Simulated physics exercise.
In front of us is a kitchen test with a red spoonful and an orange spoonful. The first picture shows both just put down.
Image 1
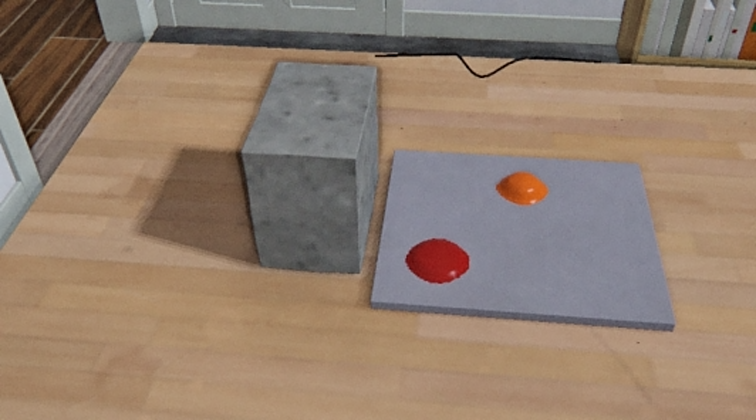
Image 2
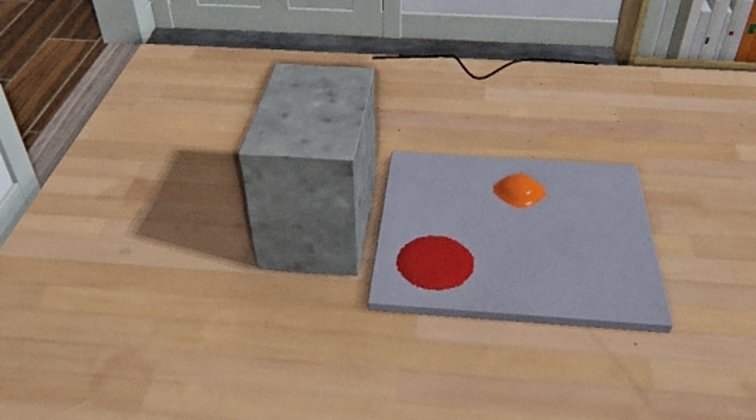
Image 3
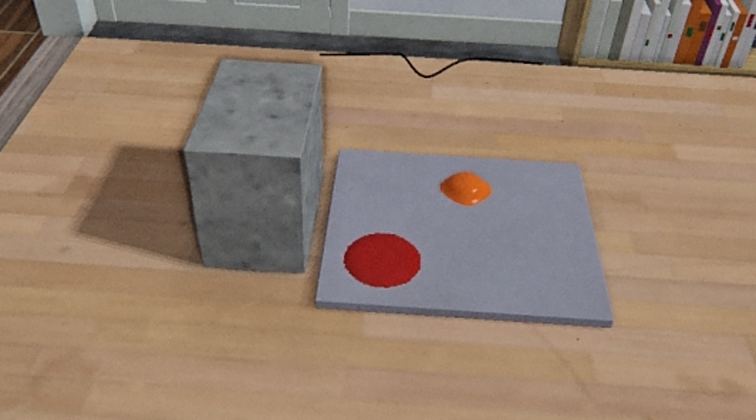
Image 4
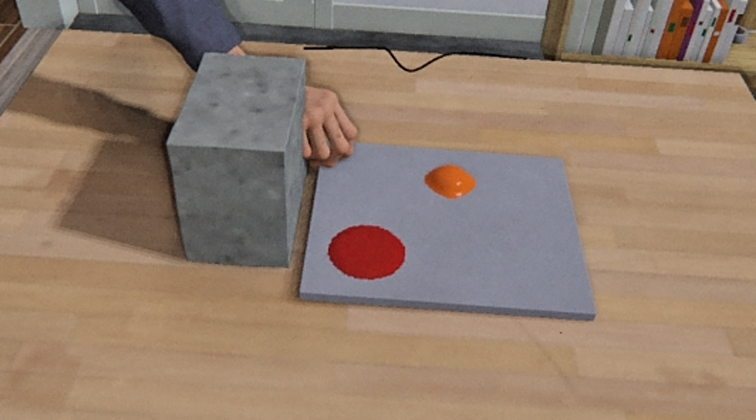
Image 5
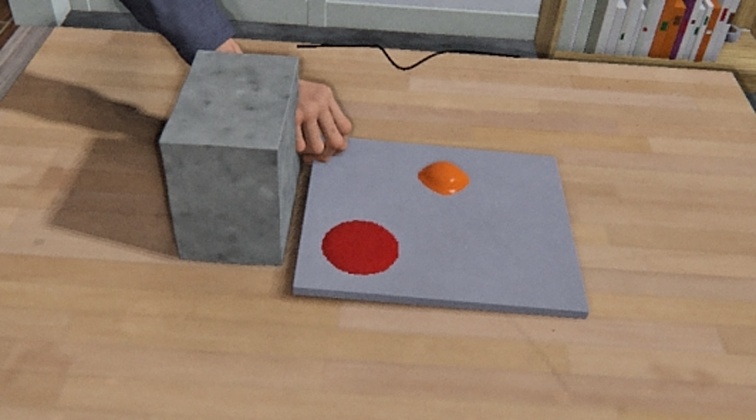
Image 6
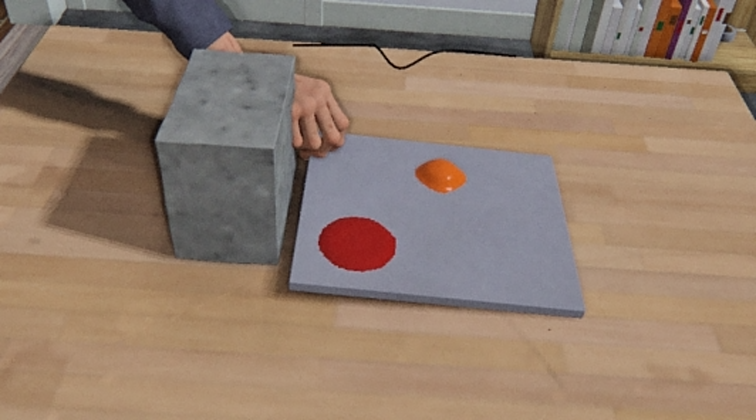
On a wooden table, a red blob flattens before a hand slightly lifts a grey board's end.
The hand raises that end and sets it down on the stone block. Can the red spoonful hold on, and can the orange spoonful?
At the end, watch the red spoonful cling on just fine; watch the orange spoonful cling on just fine.
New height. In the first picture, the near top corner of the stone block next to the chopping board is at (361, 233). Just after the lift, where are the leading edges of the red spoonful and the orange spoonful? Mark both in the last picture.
The first one ends near (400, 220) and the second near (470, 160).
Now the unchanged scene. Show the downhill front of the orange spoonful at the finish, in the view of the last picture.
It ends up somewhere around pixel (497, 139) in the last picture.
Next, slope about 36°; the red spoonful has crept a little; the orange spoonful has not moved.
After that, the red spoonful has crept down a long way; the orange spoonful has not moved.
Finally, slope about 36°; the red spoonful has crept down a long way; the orange spoonful has not moved.
